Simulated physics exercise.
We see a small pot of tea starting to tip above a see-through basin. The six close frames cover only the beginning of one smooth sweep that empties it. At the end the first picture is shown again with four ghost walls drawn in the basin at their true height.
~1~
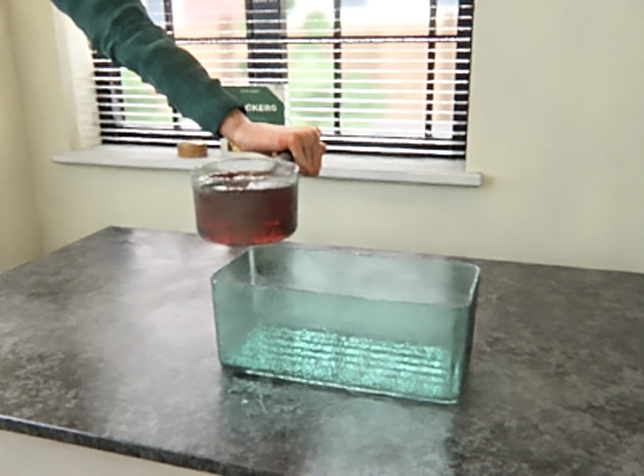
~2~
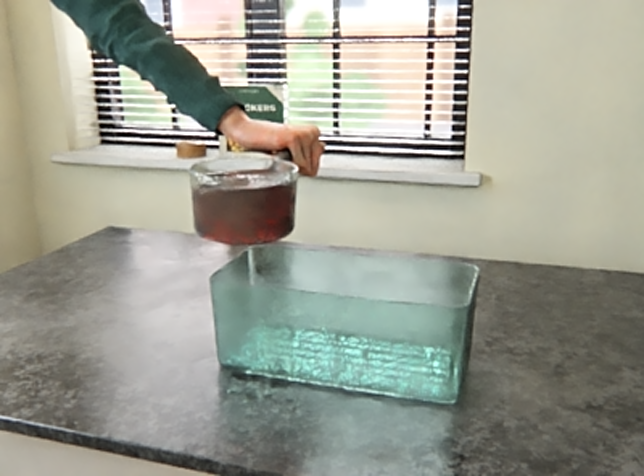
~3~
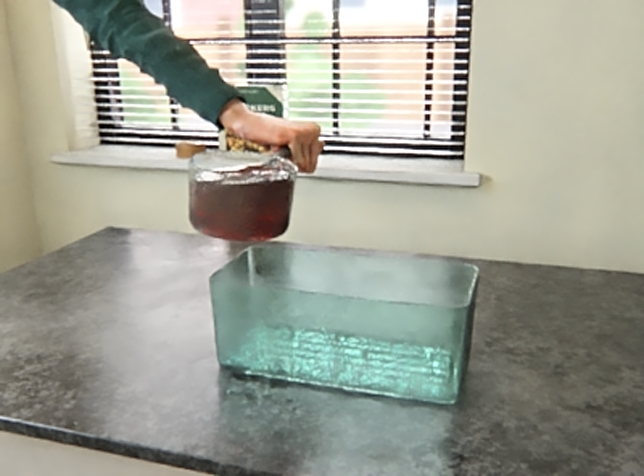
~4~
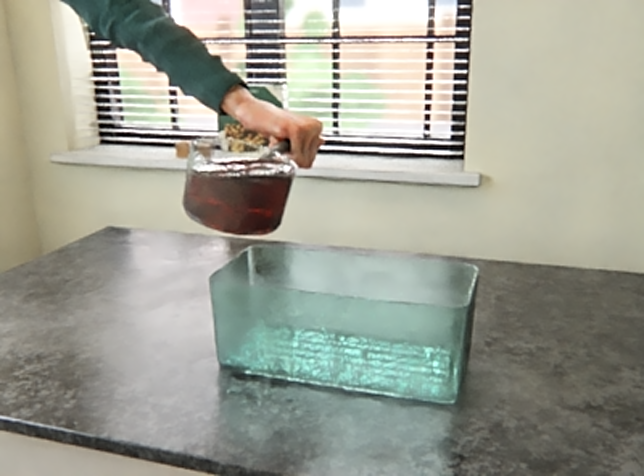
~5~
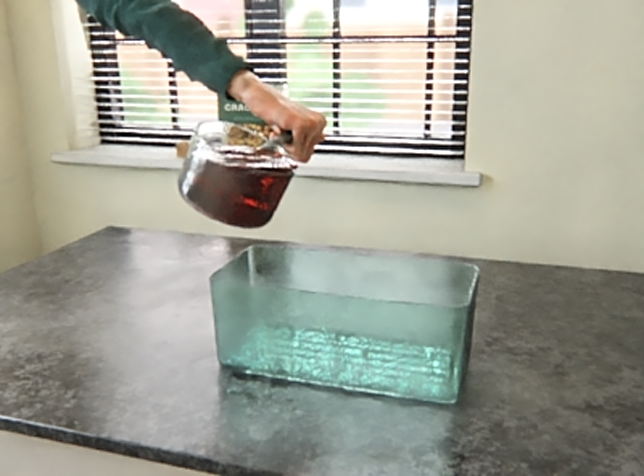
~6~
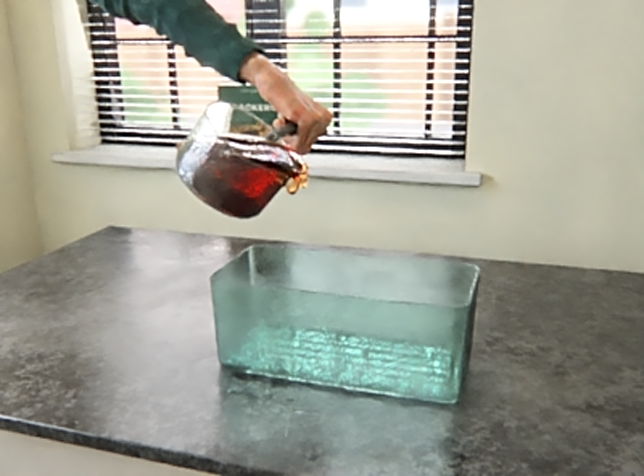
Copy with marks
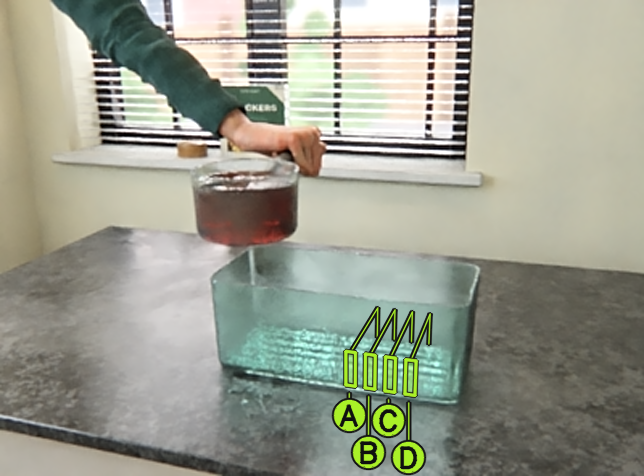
On a dark stone counter by a window with blinds, a see-through basin sits below a clear pot of reddish-brown tea held upright by a hand in a green sleeve. The hand gradually tilts the pot rightward, and the tea slants toward the lip and begins to spill over its right side.
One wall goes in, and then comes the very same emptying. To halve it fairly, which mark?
Choose B.
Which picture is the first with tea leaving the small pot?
In picture 5.
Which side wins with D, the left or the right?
More ends on the left.
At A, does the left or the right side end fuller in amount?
The right one.
On the marked copy, A at (349, 393); B at (368, 396); C at (388, 399); D at (408, 402).
Choosing A, about 23 % ends left of the wall and 75 % right of it.
Choosing B, about 50 % ends left of the wall and 47 % right of it; 3 % is lost outside.
Choosing C, about 77 % ends left of the wall and 20 % right of it; 4 % is lost outside.
Choosing D, about 89 % ends left of the wall and 5 % right of it; 5 % is lost outside.
